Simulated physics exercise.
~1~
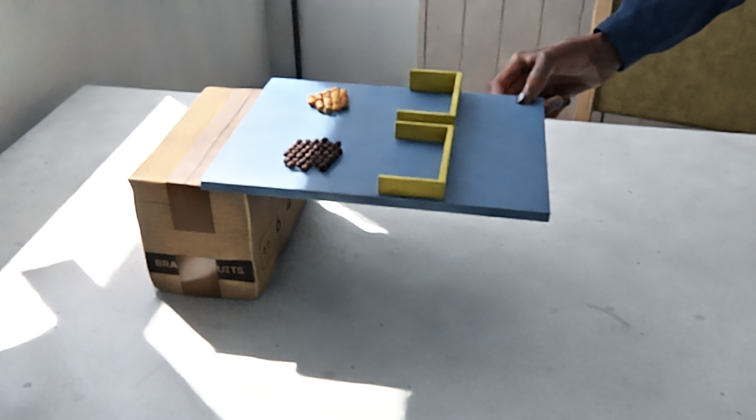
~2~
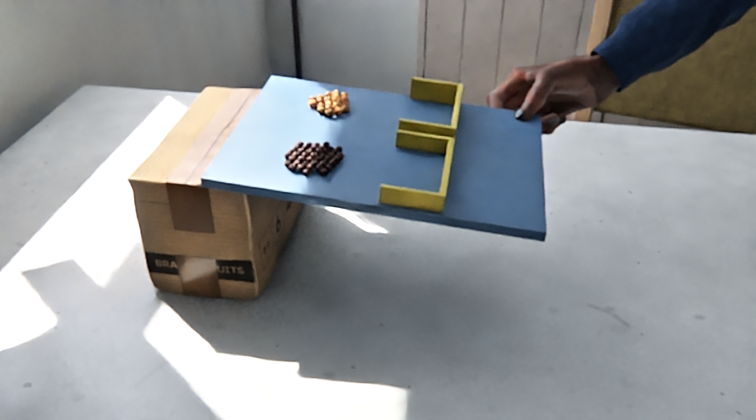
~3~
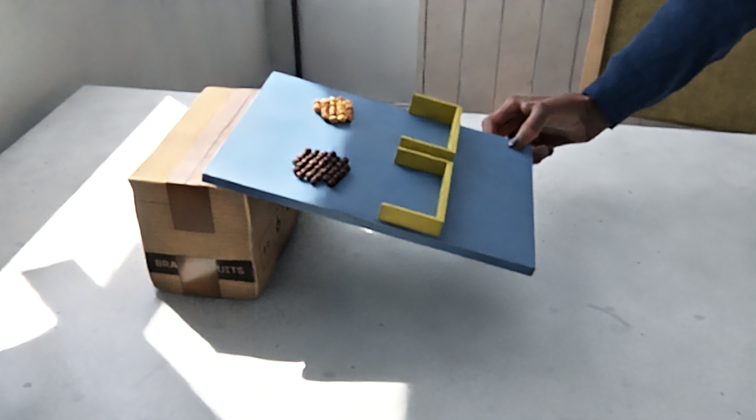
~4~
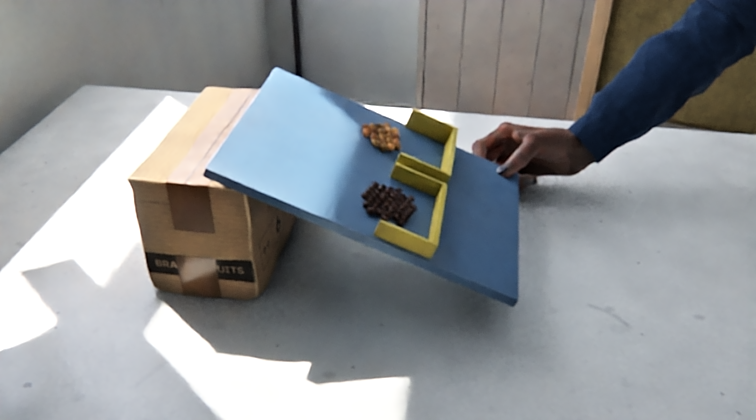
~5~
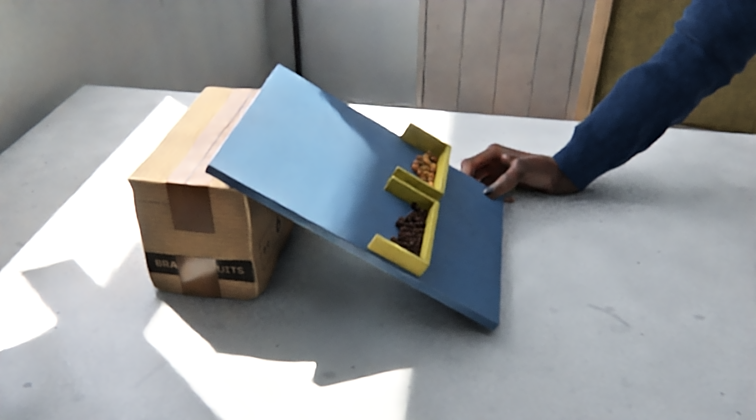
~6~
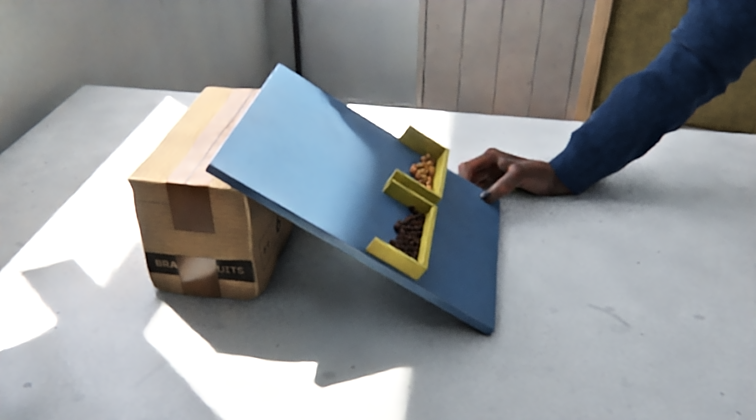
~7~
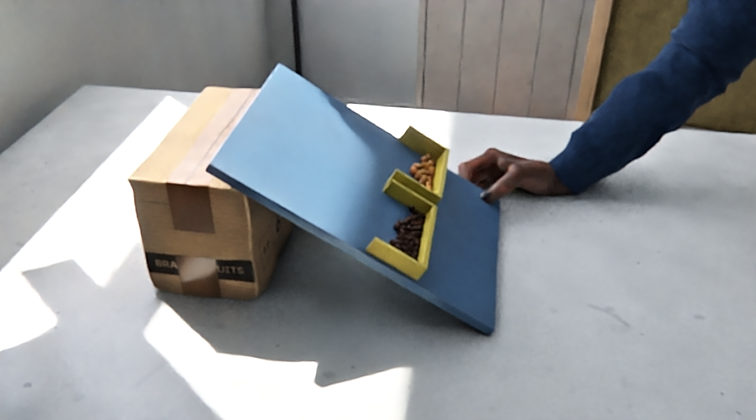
The video shows a blue board resting on a cardboard box while a hand lowers its right end, tilting it steeper. Two small piles, one dark and one orange, slide down to the right and end up gathered behind yellow bars, where they stay as the hand holds the board.
